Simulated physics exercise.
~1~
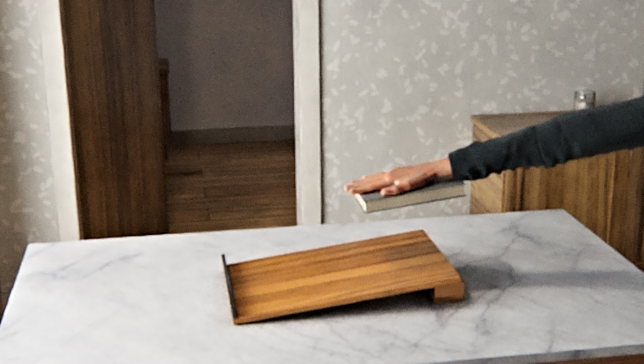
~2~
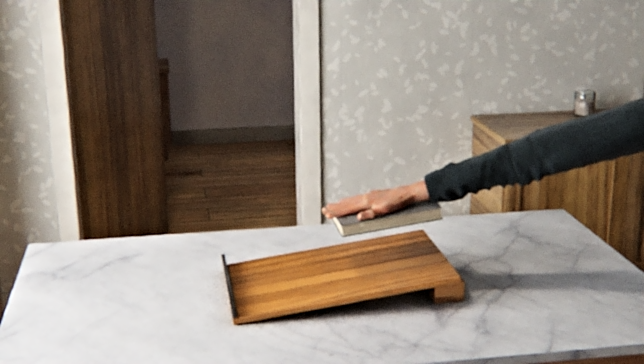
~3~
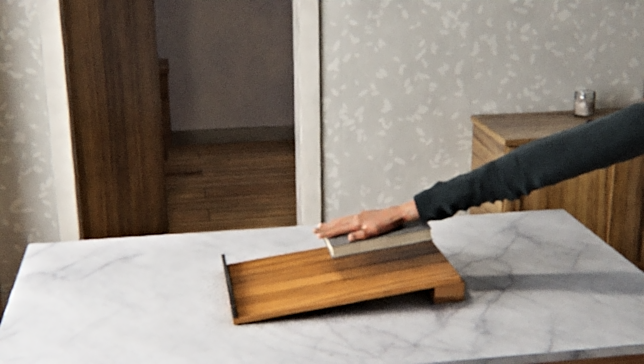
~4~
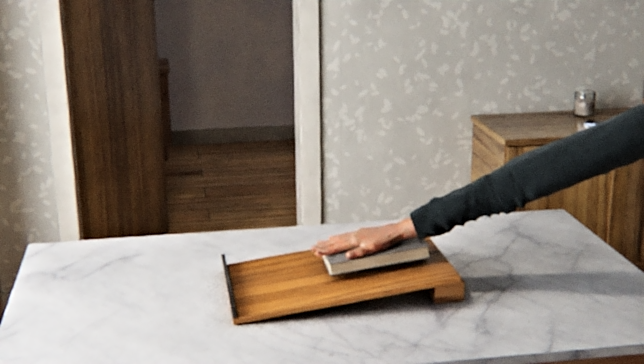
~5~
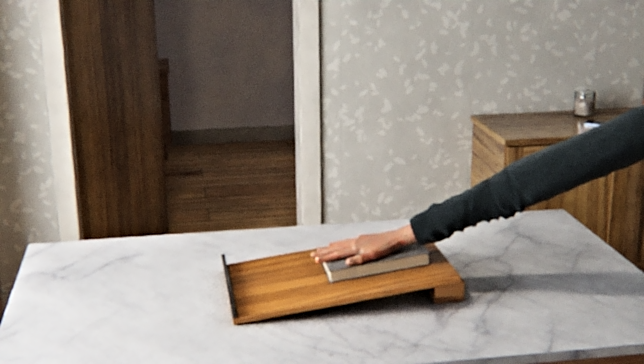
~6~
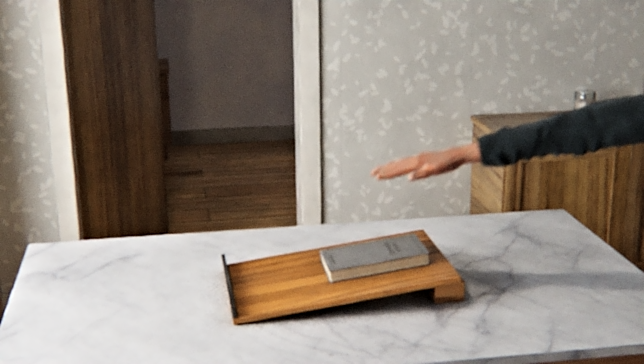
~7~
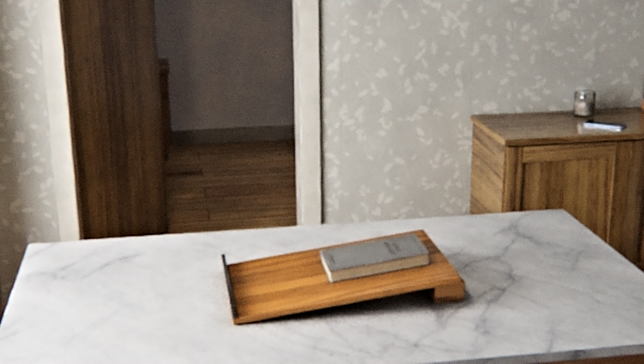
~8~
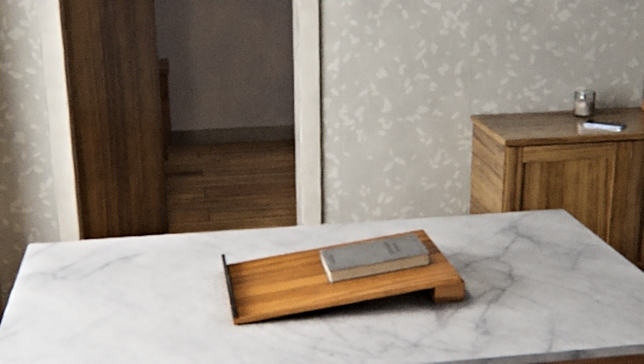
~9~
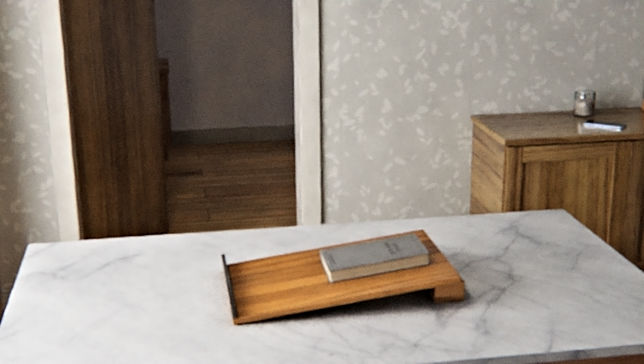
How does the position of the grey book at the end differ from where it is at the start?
At the start the grey book is held in the air above the table, up and to the right of the wooden board. By the end it is lower and further left, lying on the tilted board.
The footage shows a hand carrying a grey book left and down onto a tilted wooden board resting on a marble-topped table. The hand lets go and withdraws to the right, and the book stays at rest on the sloping board.
